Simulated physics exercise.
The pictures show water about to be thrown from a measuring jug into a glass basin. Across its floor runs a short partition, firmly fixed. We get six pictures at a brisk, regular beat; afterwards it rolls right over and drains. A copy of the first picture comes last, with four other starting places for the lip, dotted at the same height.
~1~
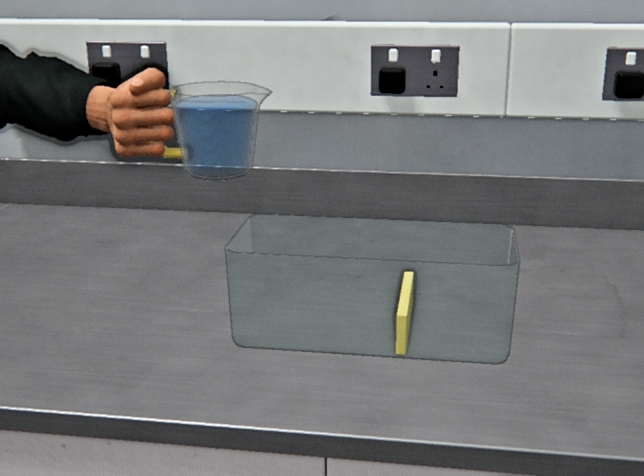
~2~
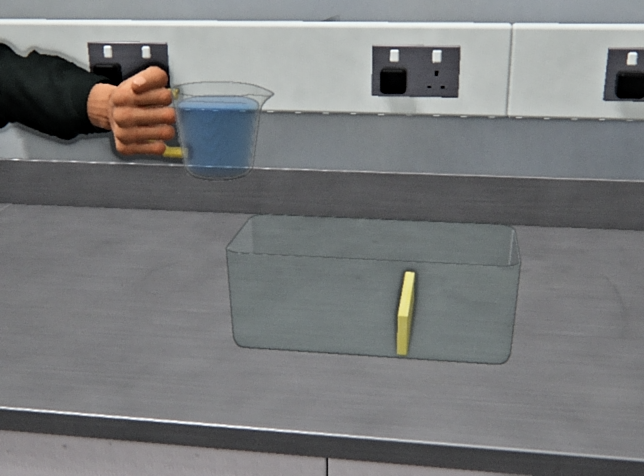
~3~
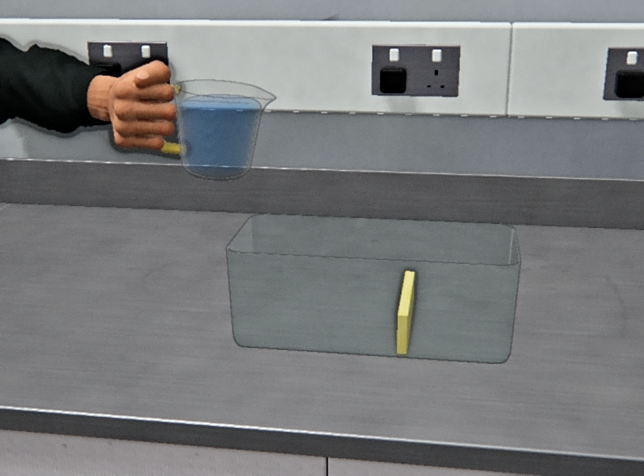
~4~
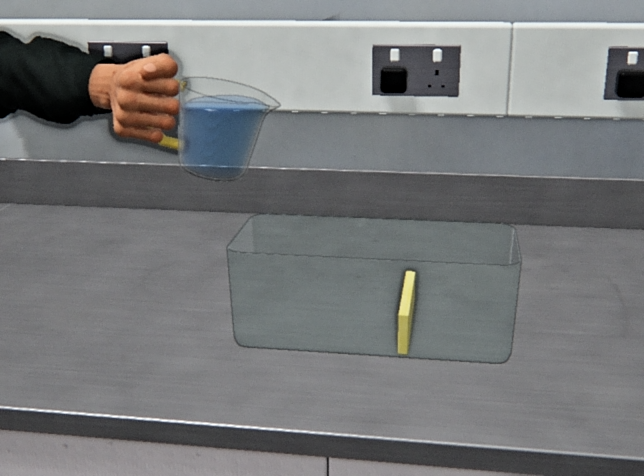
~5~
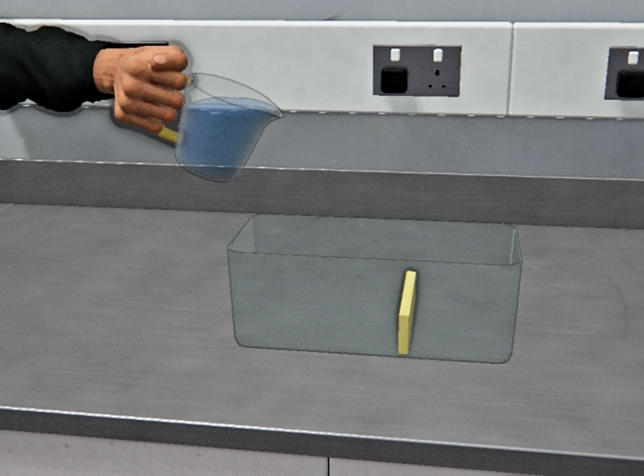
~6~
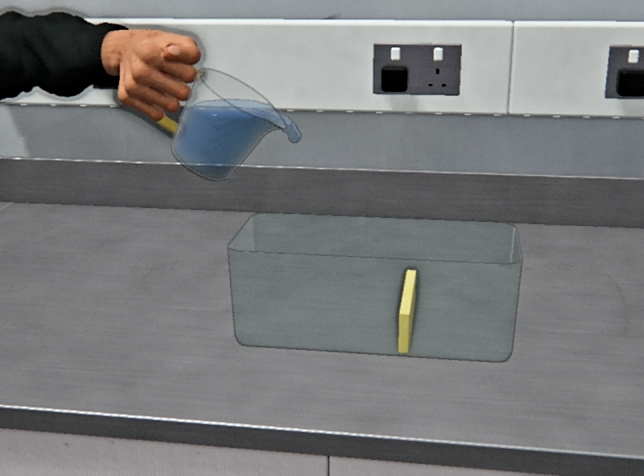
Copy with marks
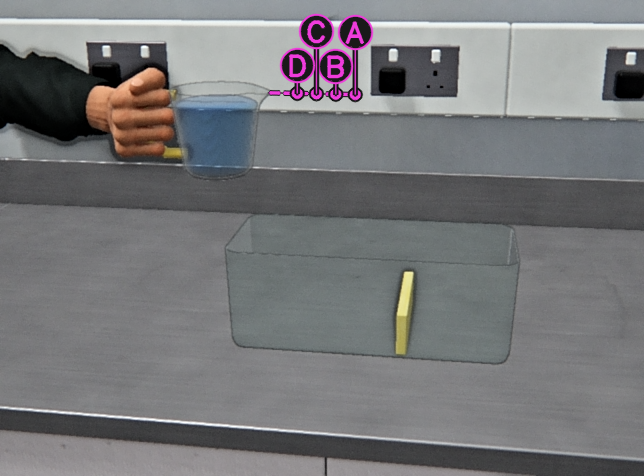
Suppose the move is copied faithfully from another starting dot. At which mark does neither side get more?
A.
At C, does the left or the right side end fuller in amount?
More ends on the left.
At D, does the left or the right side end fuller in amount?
The left side.
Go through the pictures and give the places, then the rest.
Upright, lip at (270, 92); basin from (233, 343) to (509, 361); top of the wall at (406, 292); nothing has left yet.
Upright, lip at (272, 94); nothing has left yet.
Tipped about 6°, lip at (275, 98); nothing has left yet.
Tipped about 13°, lip at (279, 106); nothing has left yet.
Tipped about 21°, lip at (283, 116); nothing has left yet.
Tipped about 32°, lip at (285, 127); water is over the lip, down to (296, 139).
On the marked copy, A at (355, 94); B at (335, 94); C at (316, 93); D at (297, 93).
With A, about 50 % ends left of the wall and 49 % right of it.
With B, about 88 % ends left of the wall and 11 % right of it.
With C, about 95 % ends left of the wall and 3 % right of it.
With D, about 97 % ends left of the wall and 2 % right of it.
